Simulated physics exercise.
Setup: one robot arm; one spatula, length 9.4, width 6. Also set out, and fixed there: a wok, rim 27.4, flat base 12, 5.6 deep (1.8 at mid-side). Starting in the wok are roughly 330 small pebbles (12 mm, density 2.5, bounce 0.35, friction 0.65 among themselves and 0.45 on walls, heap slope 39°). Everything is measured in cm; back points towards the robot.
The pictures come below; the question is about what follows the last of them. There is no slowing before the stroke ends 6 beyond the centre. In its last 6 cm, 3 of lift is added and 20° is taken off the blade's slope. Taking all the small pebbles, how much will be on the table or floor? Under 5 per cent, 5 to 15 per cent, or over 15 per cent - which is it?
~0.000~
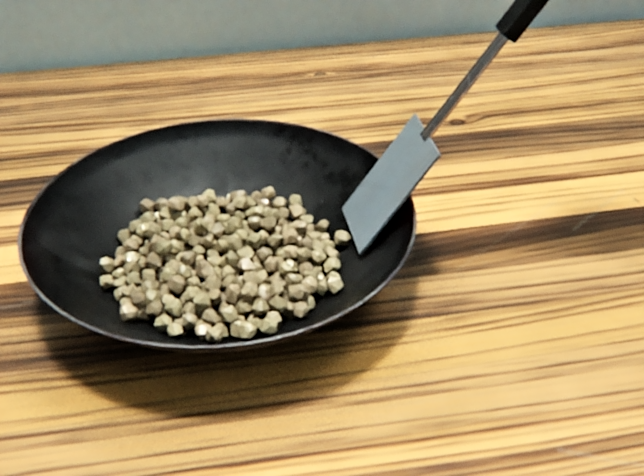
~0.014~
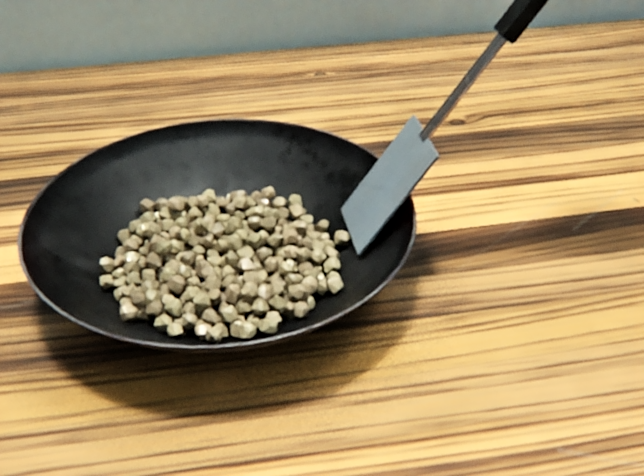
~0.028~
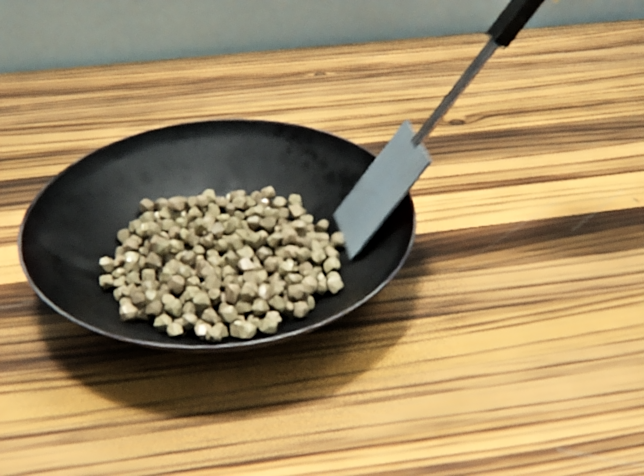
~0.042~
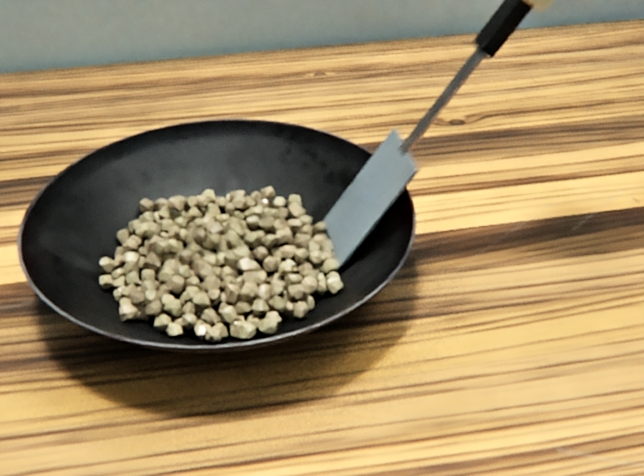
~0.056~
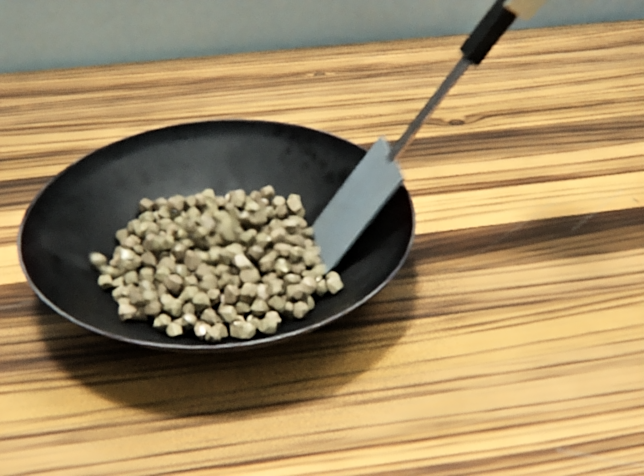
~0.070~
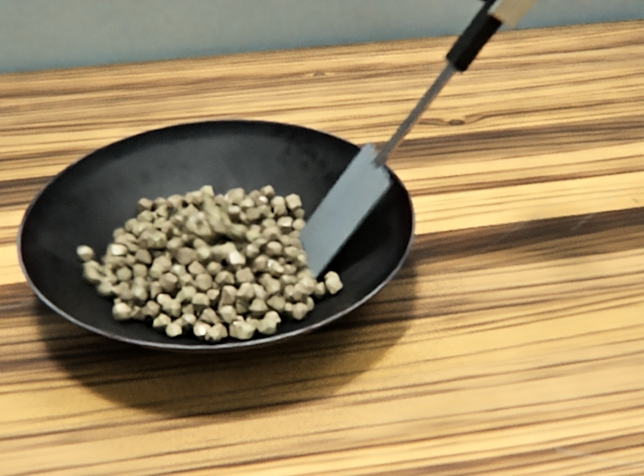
It is under 5 per cent.
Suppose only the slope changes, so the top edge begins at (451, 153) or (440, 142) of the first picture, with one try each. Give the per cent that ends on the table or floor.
About 0 and 0 per cent.
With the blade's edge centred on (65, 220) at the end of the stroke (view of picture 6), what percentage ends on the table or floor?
Something close to 35 in a hundred.
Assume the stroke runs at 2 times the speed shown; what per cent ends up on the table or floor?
About 10 per cent.
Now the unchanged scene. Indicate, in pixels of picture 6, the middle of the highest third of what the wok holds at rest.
It is centred near (98, 244).
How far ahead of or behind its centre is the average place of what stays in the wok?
Some 4.5 cm ahead of the centre.
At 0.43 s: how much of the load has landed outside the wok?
I'd say close to 0 in a hundred.
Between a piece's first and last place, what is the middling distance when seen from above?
Level distance of roughly 4 cm.
After 0.14 s, sloping 55°, highest piece 6 above the table; 328 in the wok.
After 0.20 s, sloping 47°, highest piece 6 above the table; 328 in the wok.
After 0.43 s, sloping 35°, highest piece 7 above the table; 327 in the wok, 1 on the table or floor.
After 1.48 s, sloping 35°, highest piece 6 above the table; 327 in the wok, 1 on the table or floor.
At rest, 327 in the wok, 1 on the table or floor. That is 0 % on the table or floor.
